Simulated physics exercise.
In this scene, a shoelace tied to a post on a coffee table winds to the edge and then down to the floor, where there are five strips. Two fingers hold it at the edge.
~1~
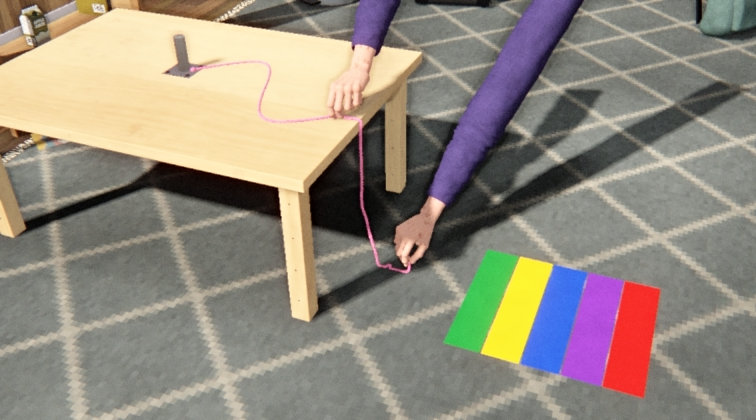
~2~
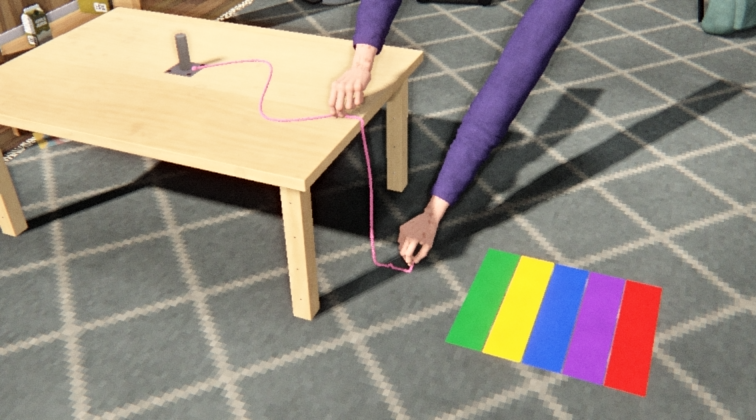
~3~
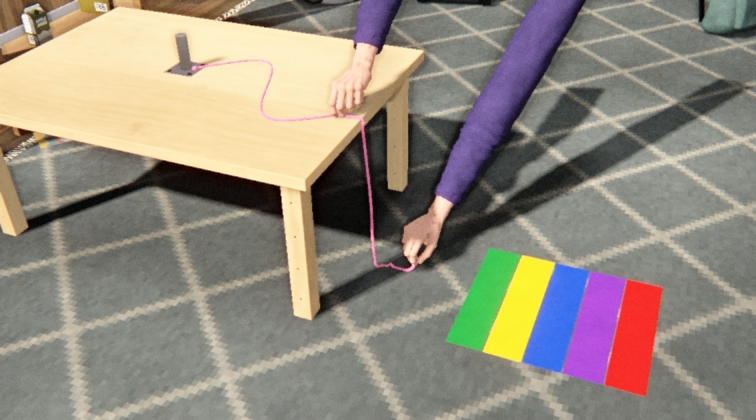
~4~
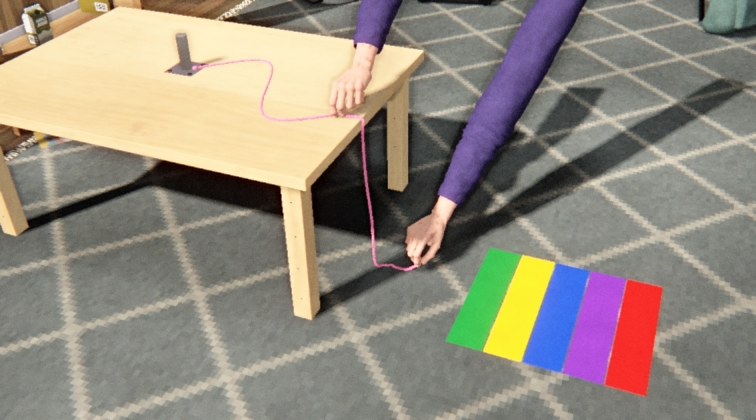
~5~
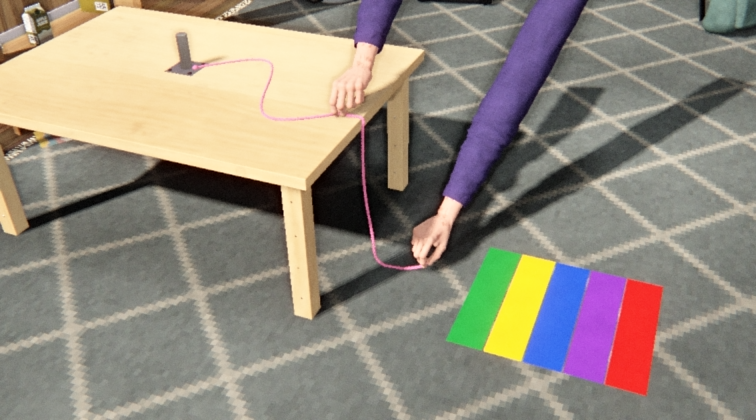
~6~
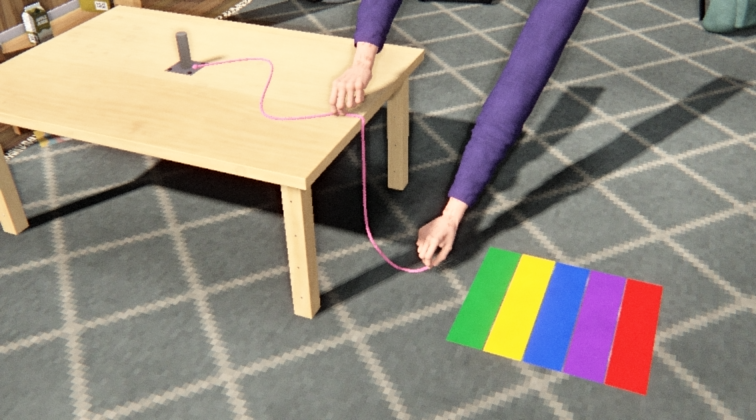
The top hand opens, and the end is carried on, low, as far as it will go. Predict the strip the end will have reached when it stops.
I would say the red strip.
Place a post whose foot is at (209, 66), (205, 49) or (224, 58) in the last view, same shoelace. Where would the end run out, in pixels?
Going through them in sequence: (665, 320), (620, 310) and finally (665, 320).
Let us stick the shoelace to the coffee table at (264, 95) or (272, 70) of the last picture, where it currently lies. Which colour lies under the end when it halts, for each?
Strip per try: Blue / purple.
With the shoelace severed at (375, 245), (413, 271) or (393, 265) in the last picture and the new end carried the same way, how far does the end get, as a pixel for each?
The three tries give approximately (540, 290), (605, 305) and (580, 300).
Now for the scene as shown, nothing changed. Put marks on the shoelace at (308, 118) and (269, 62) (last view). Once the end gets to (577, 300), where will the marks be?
Positions: (383, 151) for the first, (256, 84) for the second.
Soon after, end near (577, 300); over blue.
Then, end near (616, 309); over purple.
At full stretch, end near (639, 315); over red. The end stops over the red strip.
